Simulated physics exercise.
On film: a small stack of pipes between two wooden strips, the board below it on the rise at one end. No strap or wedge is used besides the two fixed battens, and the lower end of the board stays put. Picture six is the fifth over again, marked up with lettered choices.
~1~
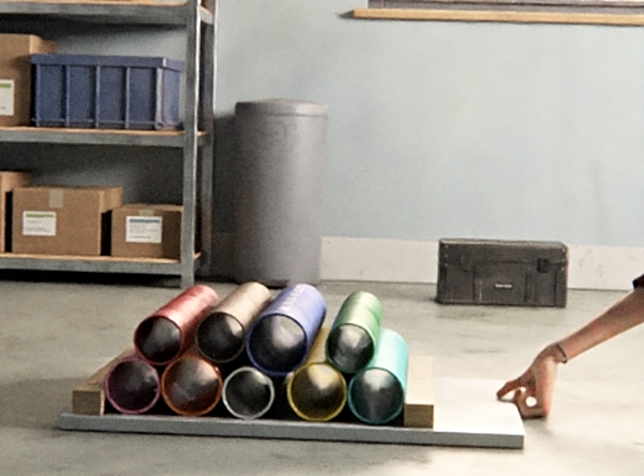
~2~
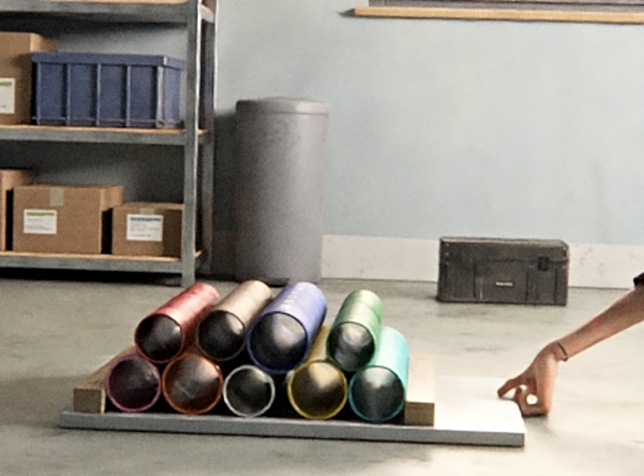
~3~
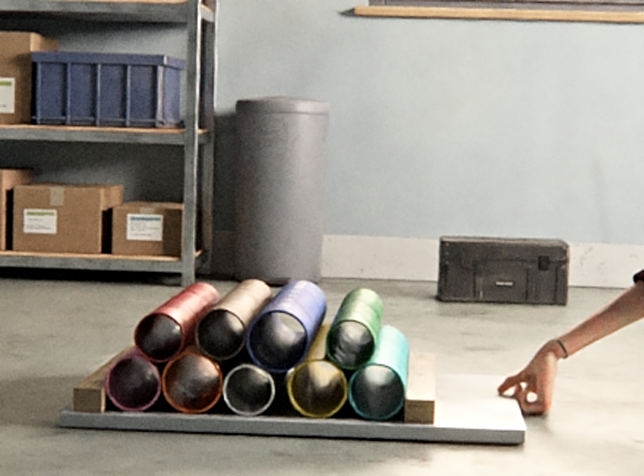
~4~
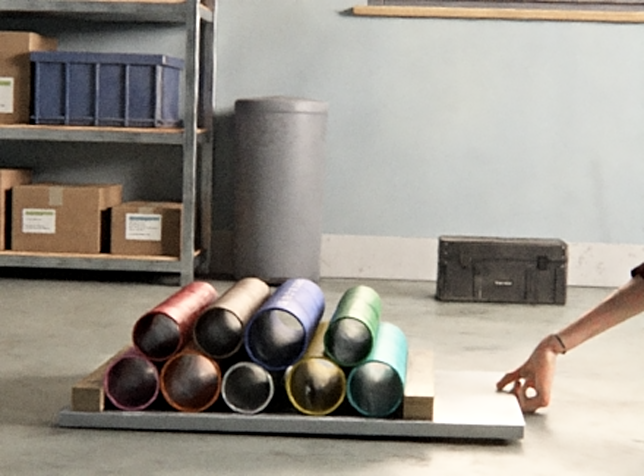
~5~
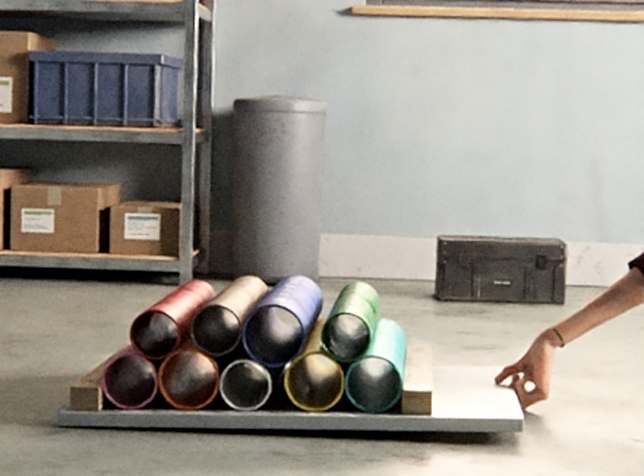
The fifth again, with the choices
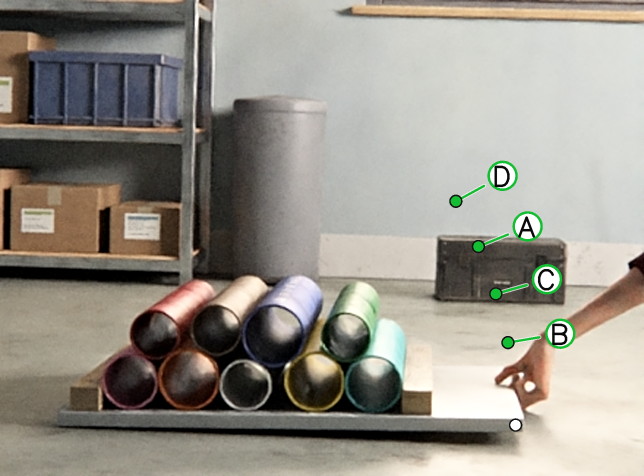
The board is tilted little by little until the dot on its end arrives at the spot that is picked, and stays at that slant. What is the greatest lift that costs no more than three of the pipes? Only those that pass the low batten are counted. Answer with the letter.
Raise it to D.
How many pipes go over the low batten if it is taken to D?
The count is three.
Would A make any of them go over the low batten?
At A: Yes.
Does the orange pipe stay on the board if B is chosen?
Yes, with B.
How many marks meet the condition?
The number is four.
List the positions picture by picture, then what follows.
In the first frame, turquoise pipe (376, 396); blue pipe (277, 344); brown pipe (220, 337).
In the second frame, brown pipe (221, 335); red pipe (160, 338).
In the third frame, board (303, 388); turquoise pipe (377, 391); green pipe (351, 344); white pipe (249, 390).
In the fourth frame, board (302, 385); pink pipe (132, 383); orange pipe (191, 382).
In the fifth frame, board (301, 382); pink pipe (130, 381); orange pipe (189, 379).
On the marked copy, A at (478, 246); B at (508, 343); C at (496, 294); D at (456, 201); the white dot at (515, 425).
Following D. Soon after the start, board at 18°.
Later, board at 30°.
In the end, board at 30°, three over the low batten (blue, brown, red).
As for the rest, A three over the low batten (blue, brown, red); B none over the low batten; C none over the low batten.
